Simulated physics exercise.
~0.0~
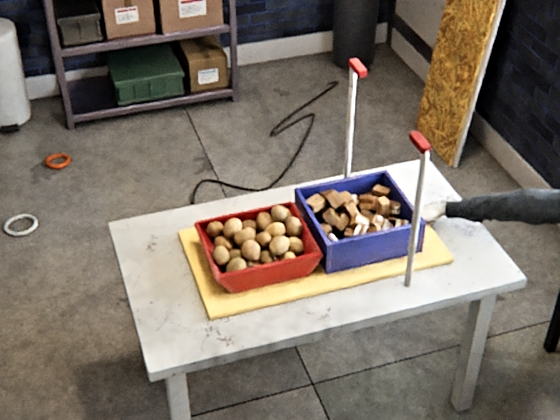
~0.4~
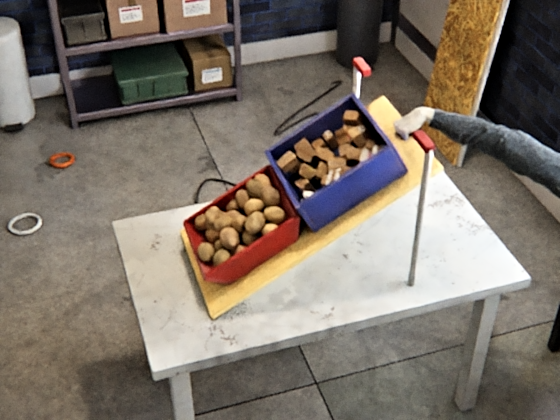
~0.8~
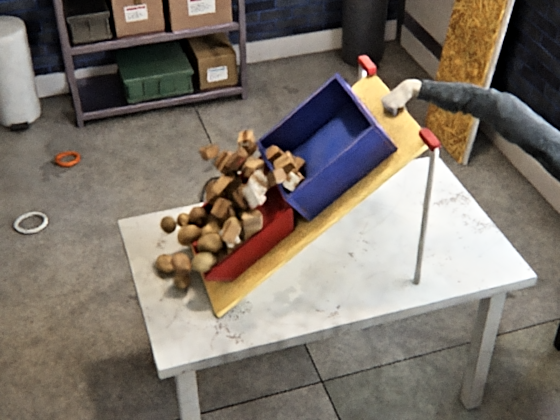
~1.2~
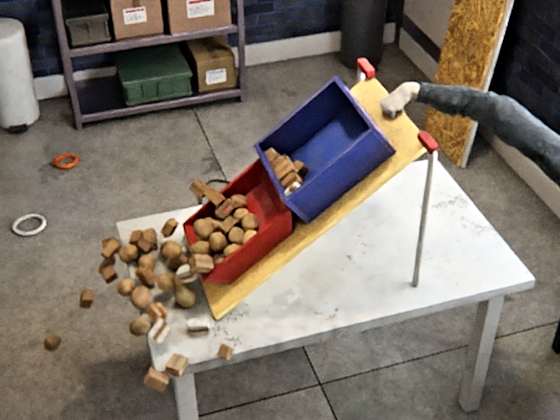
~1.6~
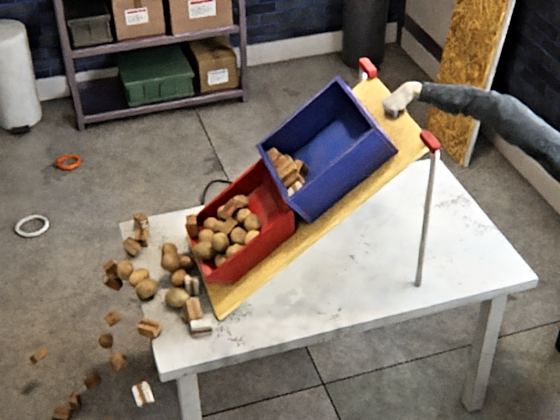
At first, a red tray of rounded brown pieces and a blue tray of small blocky parcels sit side by side on a yellowish board lying flat on a white table. A gloved hand at the right lifts the board's right end, and both trays tilt down toward the left with their contents still inside. The board then stops steeply tilted against the red-topped stops, and pieces fly out of both trays. They tumble over the table's left edge toward the floor. Finally, the hand still holds the board, with many rounded pieces left in the red tray and a small cluster in the blue one.
